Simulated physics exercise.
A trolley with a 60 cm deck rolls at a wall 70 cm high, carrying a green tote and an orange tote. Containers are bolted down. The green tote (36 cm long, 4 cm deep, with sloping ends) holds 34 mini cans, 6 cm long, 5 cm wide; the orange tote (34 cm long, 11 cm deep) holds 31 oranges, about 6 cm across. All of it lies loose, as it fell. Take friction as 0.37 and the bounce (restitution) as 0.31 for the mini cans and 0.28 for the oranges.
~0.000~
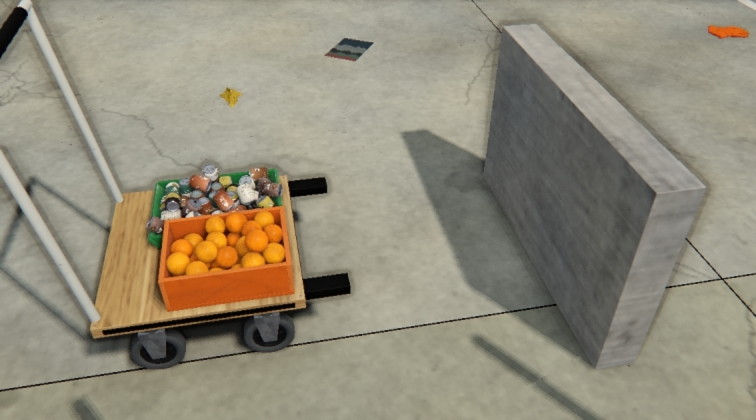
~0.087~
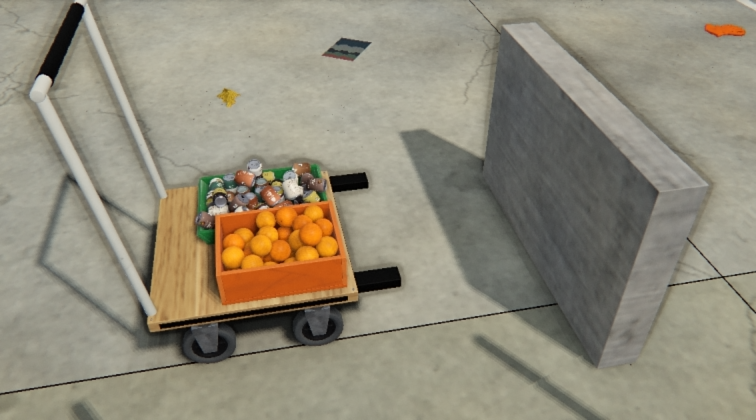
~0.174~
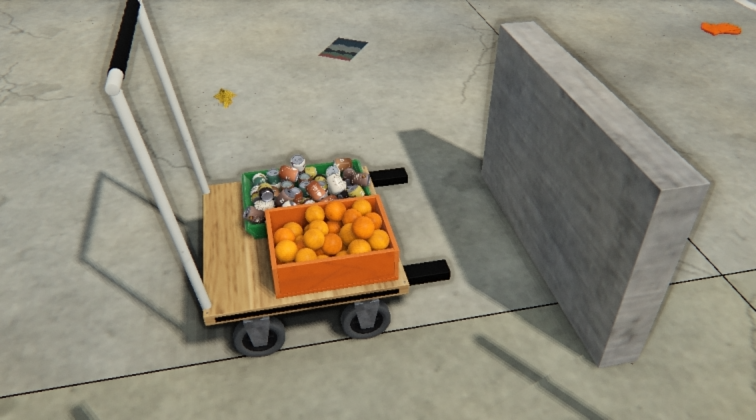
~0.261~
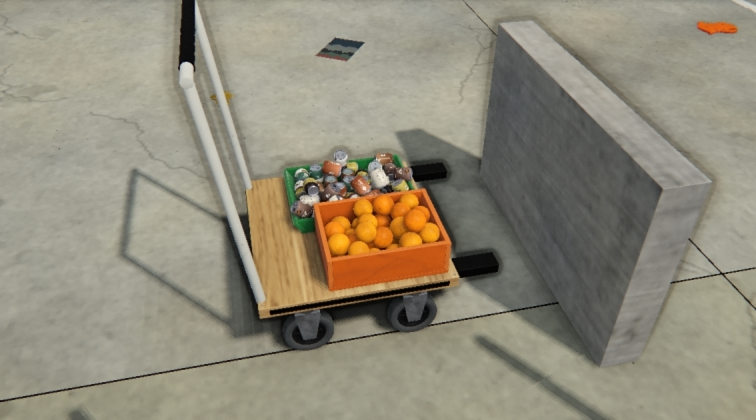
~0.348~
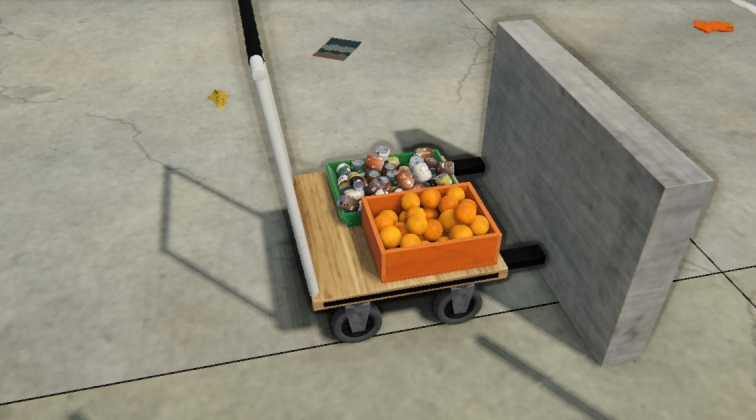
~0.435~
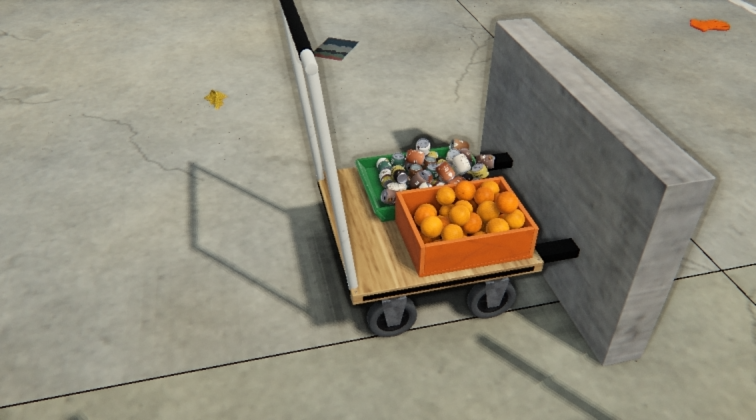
A wooden-decked trolley rolled to the right across a concrete floor, carrying a green tote of small, mixed items and an orange tote of oranges, until its black front bumpers met a grey wall.
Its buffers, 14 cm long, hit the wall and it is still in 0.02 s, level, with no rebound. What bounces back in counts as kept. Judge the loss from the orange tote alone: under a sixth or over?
Under a sixth of the oranges leave the orange tote.
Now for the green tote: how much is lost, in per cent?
About: Green tote 30 per cent.
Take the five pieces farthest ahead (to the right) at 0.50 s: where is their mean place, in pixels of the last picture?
Around (485, 149).
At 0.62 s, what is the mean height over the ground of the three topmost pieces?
About 42 cm.
After 0.50 s, the green tote is down by 4 of 34 and the orange tote has all 31.
After 0.62 s, the green tote is down by 9 of 34 and the orange tote is down by 1 of 31.
After 0.85 s, the green tote is down by 11 of 34 and the orange tote is down by 1 of 31.
Outcome (at 1.36 s), the green tote is down by 11 of 34 and the orange tote is down by 1 of 31. Asked share, 1 of 31, 3 per cent.
